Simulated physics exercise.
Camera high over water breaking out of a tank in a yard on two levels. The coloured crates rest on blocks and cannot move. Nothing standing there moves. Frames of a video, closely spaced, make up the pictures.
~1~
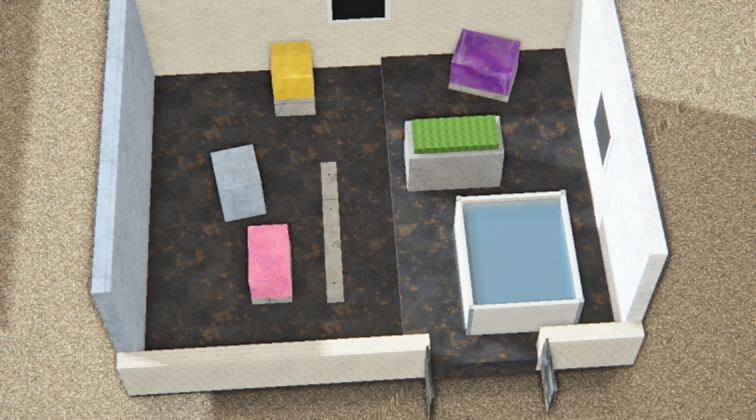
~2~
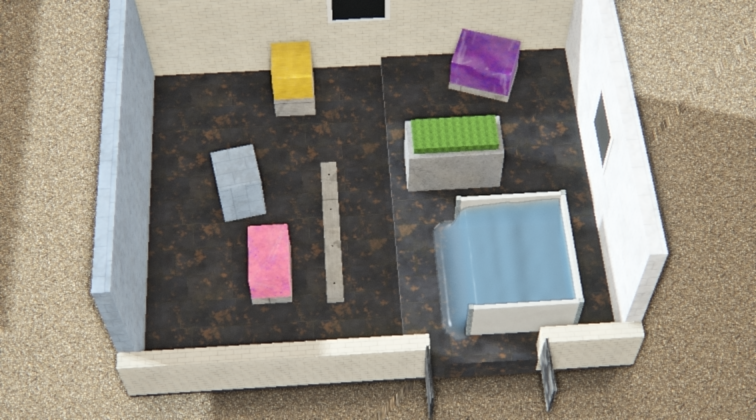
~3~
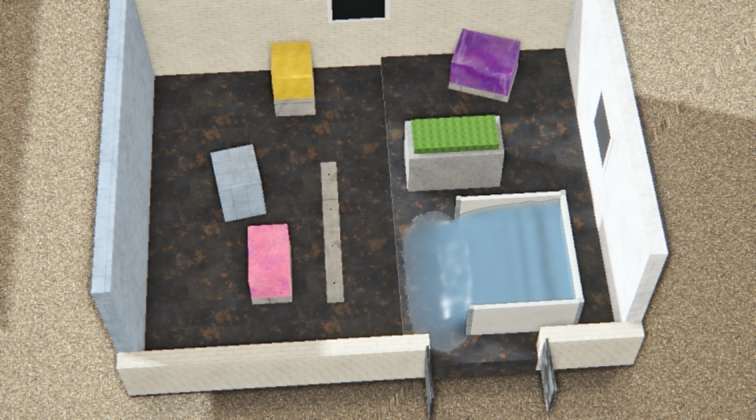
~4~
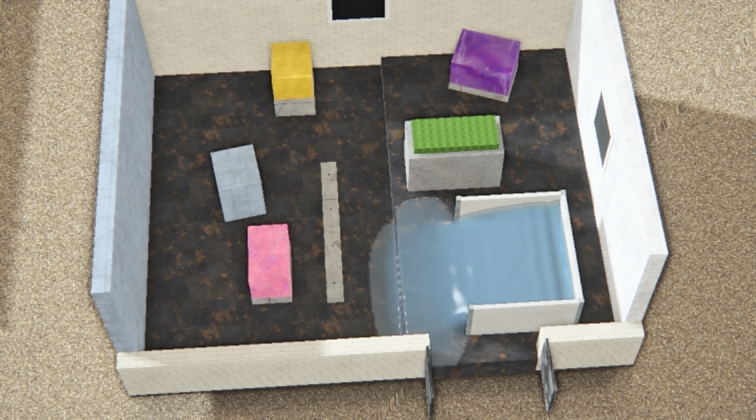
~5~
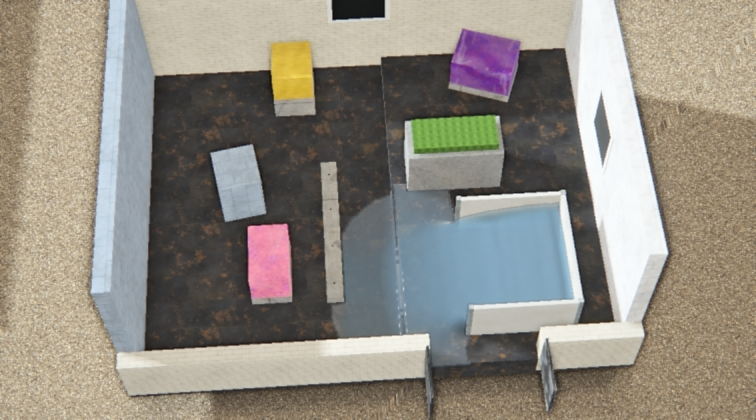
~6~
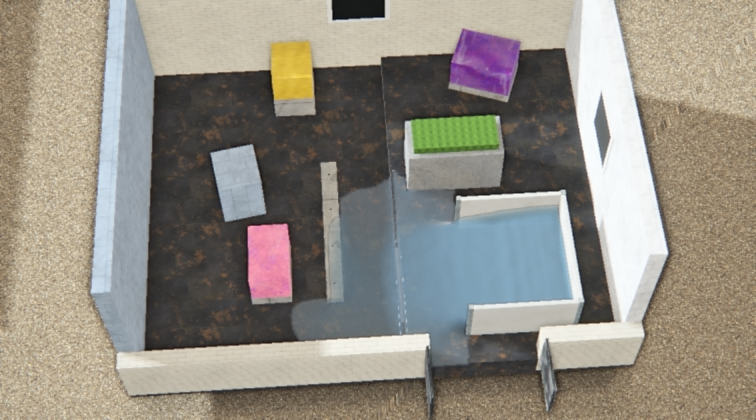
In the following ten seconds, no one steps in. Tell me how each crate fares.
At the end, the pink crate is within reach of the water. The yellow crate is out of reach of the water. The purple crate is out of reach of the water.
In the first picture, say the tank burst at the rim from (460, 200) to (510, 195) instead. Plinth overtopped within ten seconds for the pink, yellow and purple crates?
Then the pink crate is untouched, the yellow crate is untouched and the purple crate gets flooded.
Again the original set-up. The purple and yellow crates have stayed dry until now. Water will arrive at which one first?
That would be the yellow one.
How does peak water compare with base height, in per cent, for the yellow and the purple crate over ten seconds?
Respectively 40 % and 0 %.
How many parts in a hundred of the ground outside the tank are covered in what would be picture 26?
That's roughly 65 per cent.
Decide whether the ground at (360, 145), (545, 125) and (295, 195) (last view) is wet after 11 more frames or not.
Status by point, in sequence: Waterlogged; unwetted; waterlogged.
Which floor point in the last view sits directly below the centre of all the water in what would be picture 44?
My pick is pixel (293, 202).
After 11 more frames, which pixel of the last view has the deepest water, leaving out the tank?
It will be deepest around (145, 372).
A moment on, water covers 35 % of the floor; the pink crate water round its plinth, the yellow crate not reached, the purple crate not reached.
Next, water covers 50 % of the floor; the pink crate water round its plinth, the yellow crate water round its plinth, the purple crate not reached.
Then, water covers 65 % of the floor; the pink crate water round its plinth, the yellow crate water round its plinth, the purple crate not reached.
Later, water covers 70 % of the floor; the pink crate water round its plinth, the yellow crate water round its plinth, the purple crate not reached.
In the end, water covers 65 % of the floor; the pink crate was topped, the yellow crate stayed above the water, the purple crate stayed above the water.
